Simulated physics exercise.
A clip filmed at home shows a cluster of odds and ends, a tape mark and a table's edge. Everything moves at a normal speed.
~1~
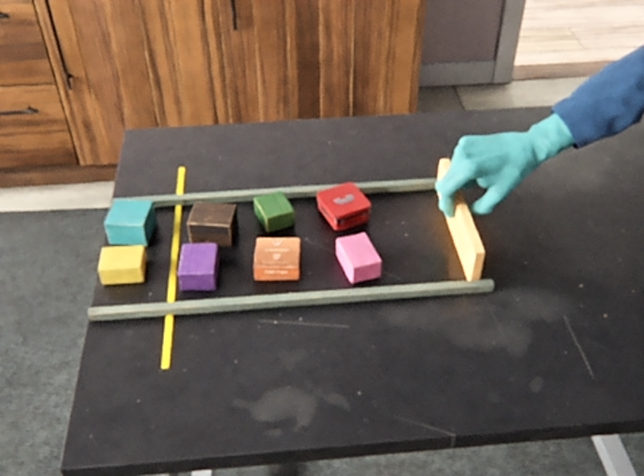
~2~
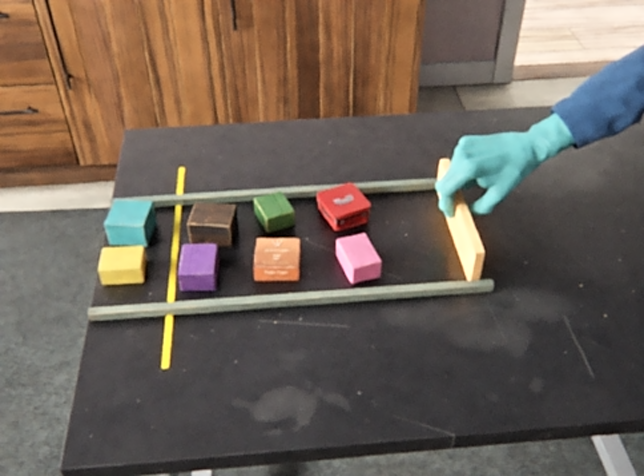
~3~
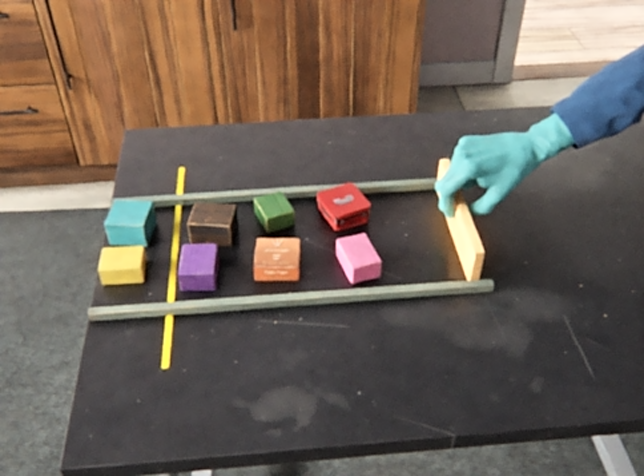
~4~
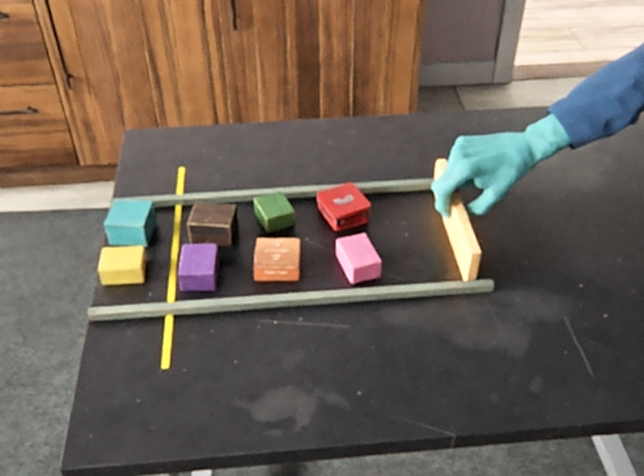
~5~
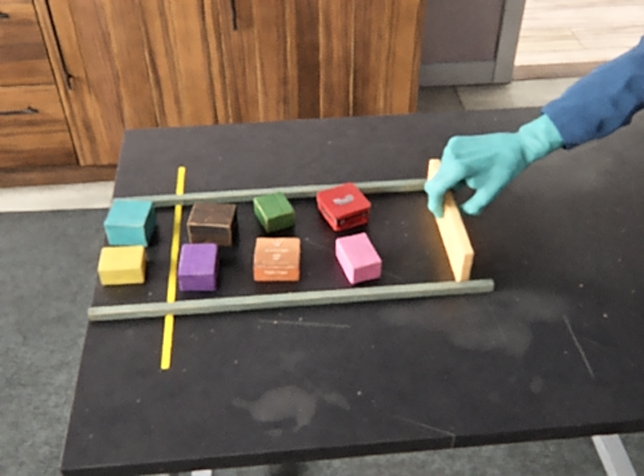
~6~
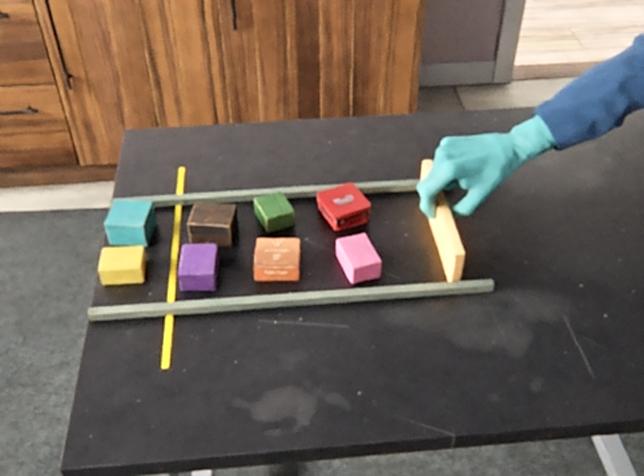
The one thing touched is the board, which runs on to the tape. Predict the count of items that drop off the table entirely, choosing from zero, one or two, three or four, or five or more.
The count is three or four.
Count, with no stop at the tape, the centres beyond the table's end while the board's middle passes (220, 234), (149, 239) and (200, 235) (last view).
Past-the-end tally - position 1: 1, position 2: 5, position 3: 2.
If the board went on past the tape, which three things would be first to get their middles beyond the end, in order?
The order is the yellow block, the turquoise block, then the purple block.
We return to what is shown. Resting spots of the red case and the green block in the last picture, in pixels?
Reading them off: First (156, 215); then (121, 213).
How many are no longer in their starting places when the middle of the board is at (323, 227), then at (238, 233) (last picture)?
First 4, then 8.
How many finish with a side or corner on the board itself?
2.
Soon after, none off yet; yellow block at rest near (123, 265); turquoise block at rest near (131, 223); purple block at rest near (199, 267).
At rest, the number that fall off is three or four; fallen, purple block, turquoise block and yellow block.
